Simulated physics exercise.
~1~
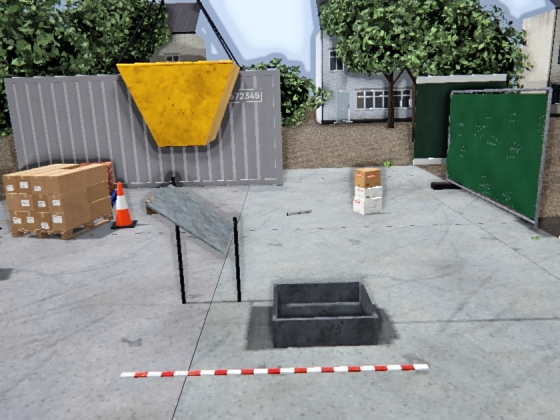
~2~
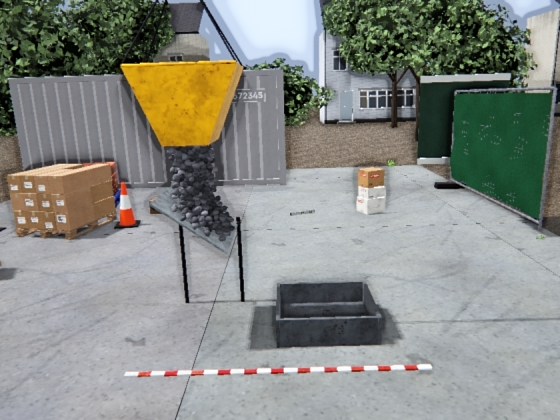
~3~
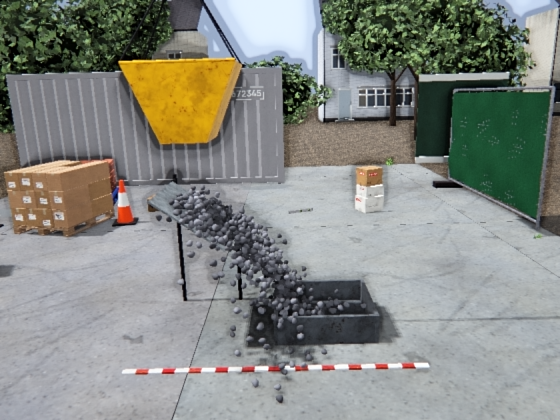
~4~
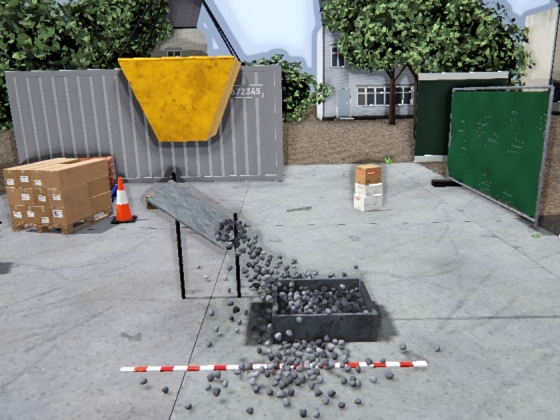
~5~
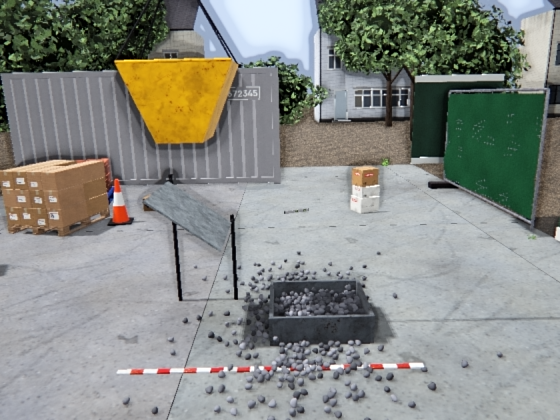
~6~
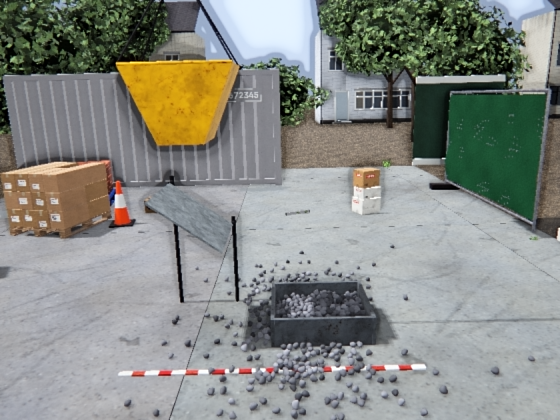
At the start, a yellow skip hangs above a tilted grey steel slide in a paved yard, with an open dark bin standing below to the right, behind a red and white striped staff. A mass of grey, rounded stones drops from the skip onto the slide. The stones pour down the slope to the right, spreading out as they fall toward the bin. Many land inside it, while others scatter over the ground and across the staff. Finally the slide is bare, and the stones lie still, over half in the bin and the rest strewn around it.
